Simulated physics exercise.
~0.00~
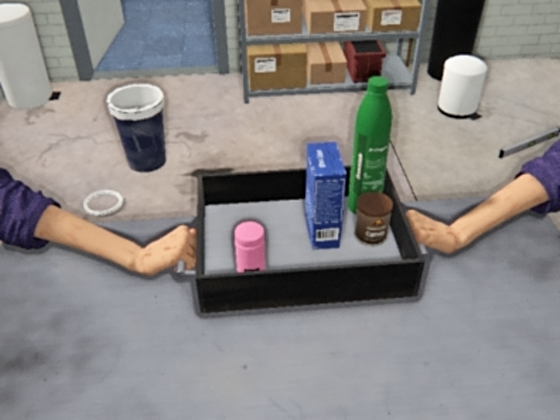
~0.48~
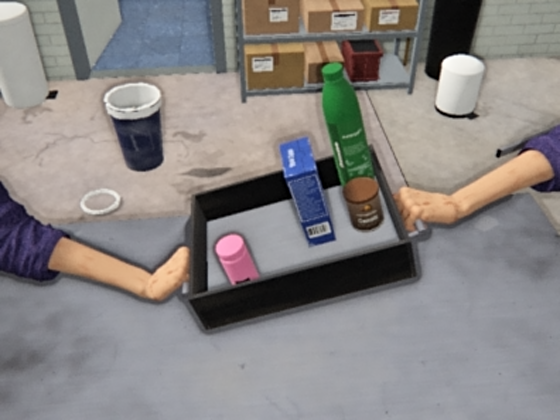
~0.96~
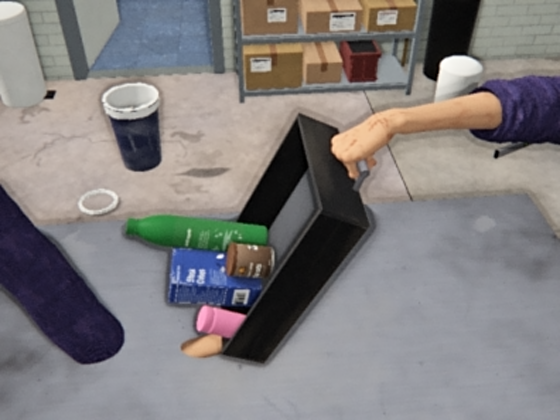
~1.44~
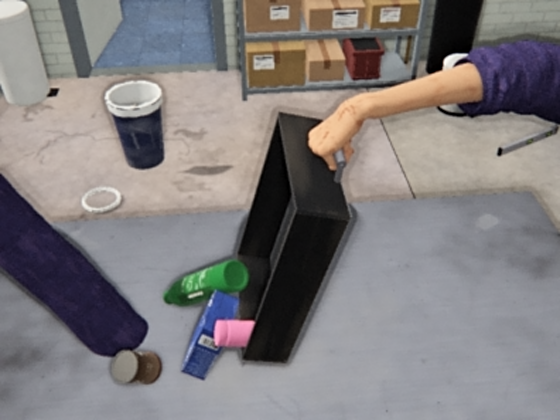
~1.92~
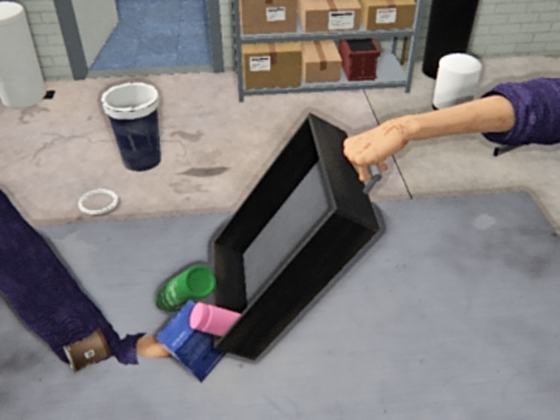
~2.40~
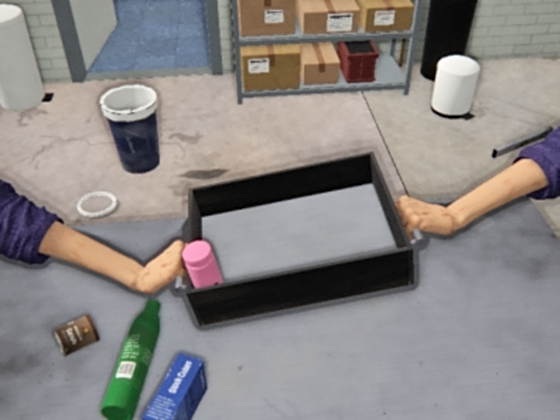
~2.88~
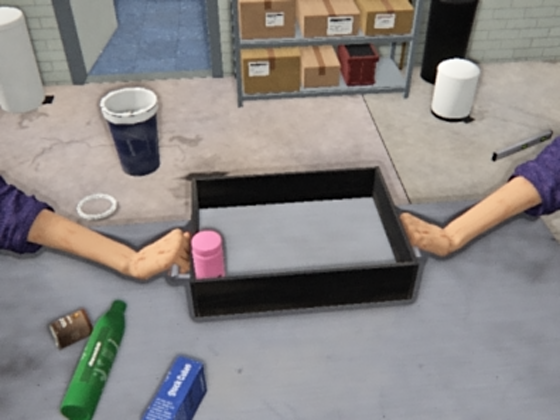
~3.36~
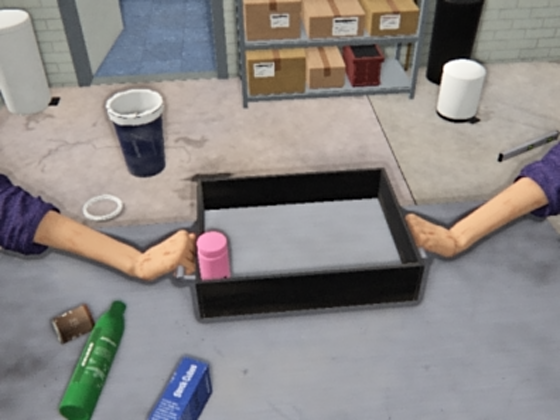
To begin with, two hands hold a black open tray on a grey floor, with a green bottle, blue packet, brown tin and pink shaker standing inside. The hands tilt the tray, its left side dropping, and the items lean left. As it tips steeply, everything topples and slides toward the low side, and the green bottle, blue packet and brown tin spill out. The tray then swings back to level while the spilled items settle on the floor at the lower left. Finally, only the pink shaker remains inside, upright against the left end.
